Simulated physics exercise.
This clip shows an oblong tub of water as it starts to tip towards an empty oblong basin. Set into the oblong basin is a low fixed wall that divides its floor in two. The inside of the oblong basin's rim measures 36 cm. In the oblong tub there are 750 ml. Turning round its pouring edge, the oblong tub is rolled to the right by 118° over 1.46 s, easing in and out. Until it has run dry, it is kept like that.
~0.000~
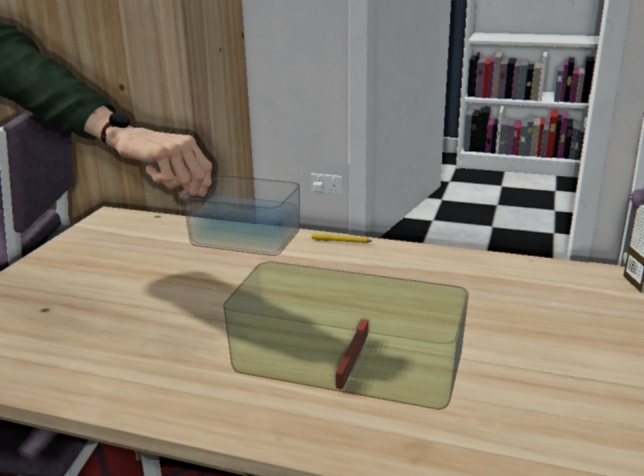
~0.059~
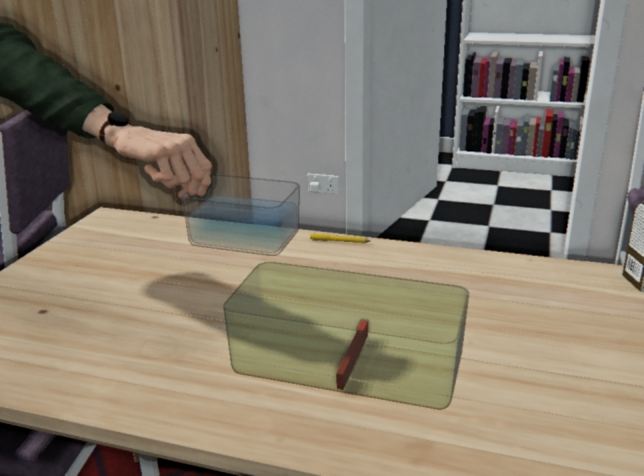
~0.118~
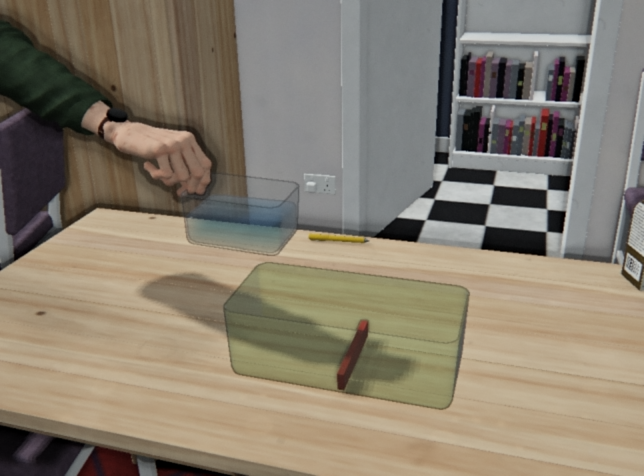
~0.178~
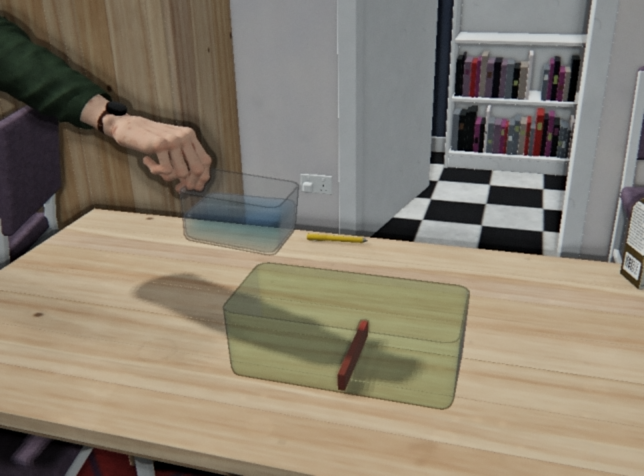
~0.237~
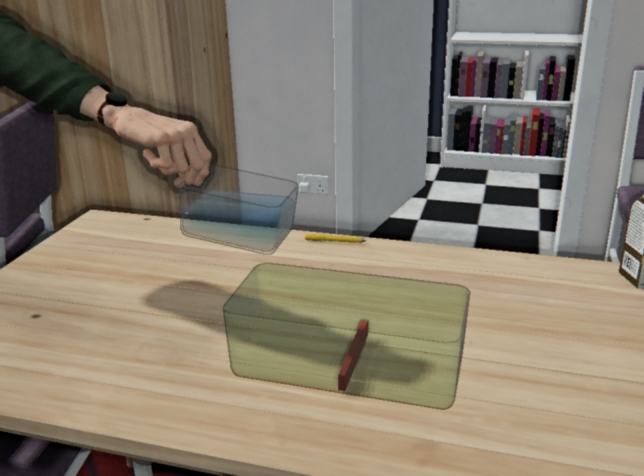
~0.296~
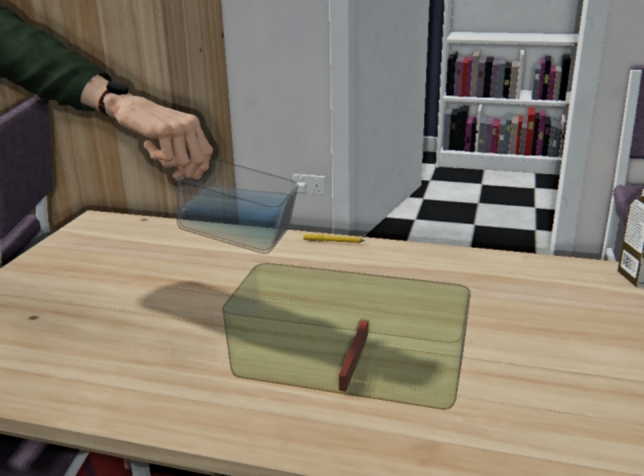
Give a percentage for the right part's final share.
My figure is 78 %.
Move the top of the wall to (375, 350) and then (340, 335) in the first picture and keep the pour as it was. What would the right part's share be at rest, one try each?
It comes to 35 per cent, and then 90 per cent.
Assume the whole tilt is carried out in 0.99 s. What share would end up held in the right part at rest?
Result under that change: Approx. 75 %.
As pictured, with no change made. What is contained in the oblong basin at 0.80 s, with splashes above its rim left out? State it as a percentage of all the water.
Roughly 5 percent of it.
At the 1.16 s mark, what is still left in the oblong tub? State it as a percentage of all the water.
Near 8 percent, more or less.
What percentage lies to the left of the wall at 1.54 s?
About 18 percent.
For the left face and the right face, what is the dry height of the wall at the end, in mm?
About 26 mm left, about 8 mm right.
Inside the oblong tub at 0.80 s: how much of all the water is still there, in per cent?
Around 58 in a hundred.
Then, 0.80 s in, the tilt is 67° and 59 per cent is still to pour, 5 is left of the wall and 0 right of it.
Then, 1.16 s in, the tilt is 106° and 8 per cent is still to pour, 14 is left of the wall and 60 right of it.
Then, 1.54 s in, the tilt is 118° and 0 per cent is still to pour, 19 is left of the wall and 80 right of it.
Then, 1.96 s in, the tilt is 118° and 0 per cent is still to pour, 21 is left of the wall and 78 right of it.
Finally, 21 per cent lies left of the wall, 78 right of it and 2 outside.
